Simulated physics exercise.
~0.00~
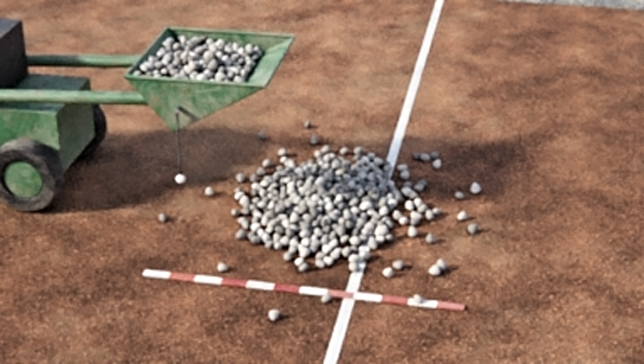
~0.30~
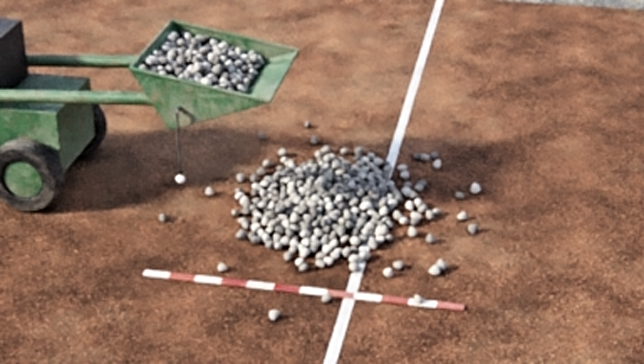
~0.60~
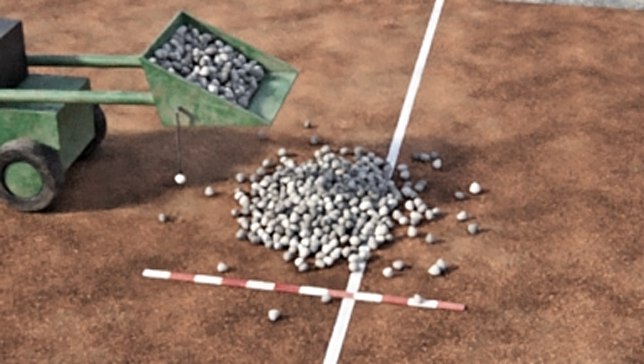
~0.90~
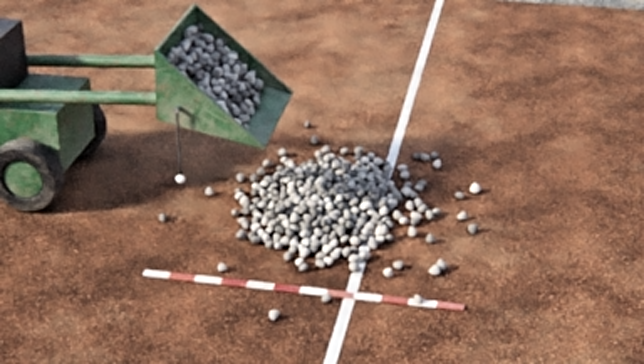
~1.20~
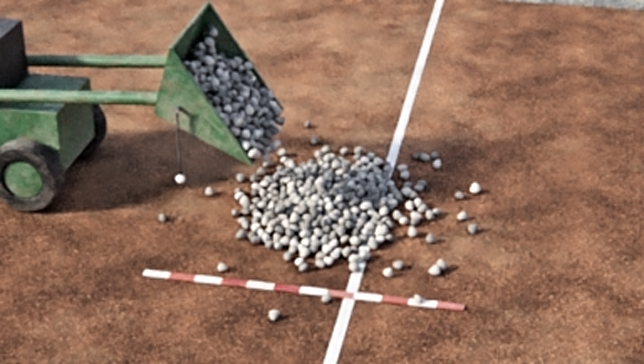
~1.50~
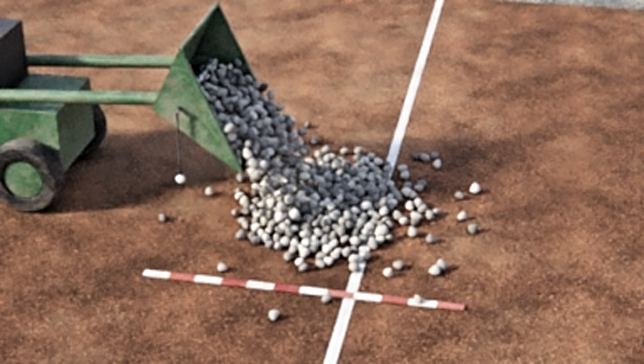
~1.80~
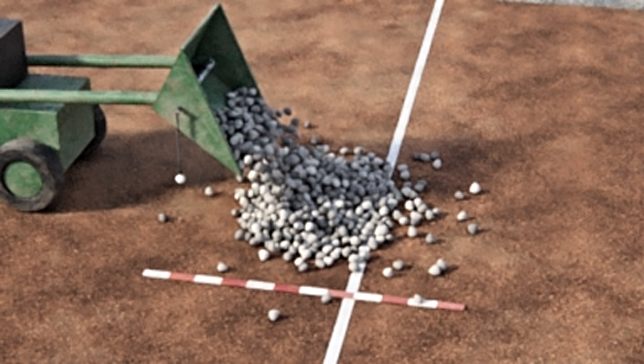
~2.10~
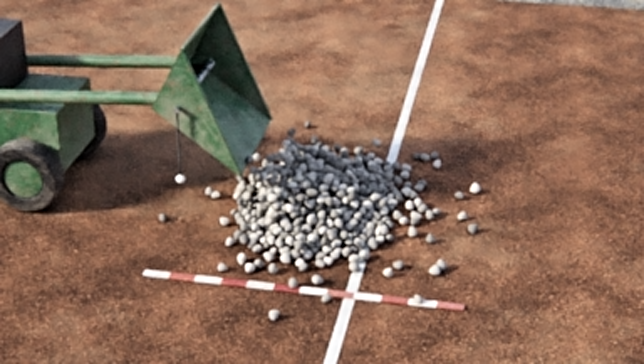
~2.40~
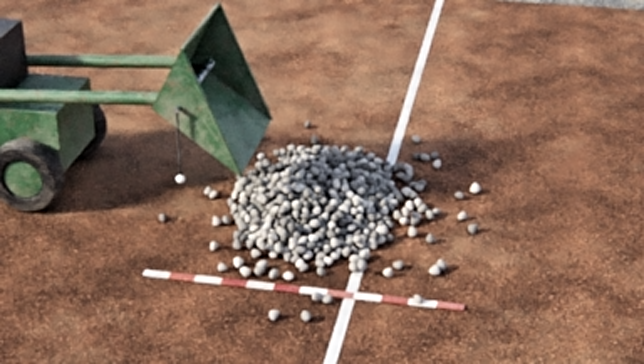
At first, a green loader at the left holds a bucket full of smooth grey stones above reddish-brown ground, where an earlier heap lies across a painted white line behind a red and white staff. The bucket tips forward steadily toward the right, and its stones begin to slump toward the lip. Then they pour out in a thick stream onto the near side of the heap. The bucket empties and stays tilted down, while a few stones roll toward the staff. Finally, the larger heap rests mostly left of the line, with little added beyond it.
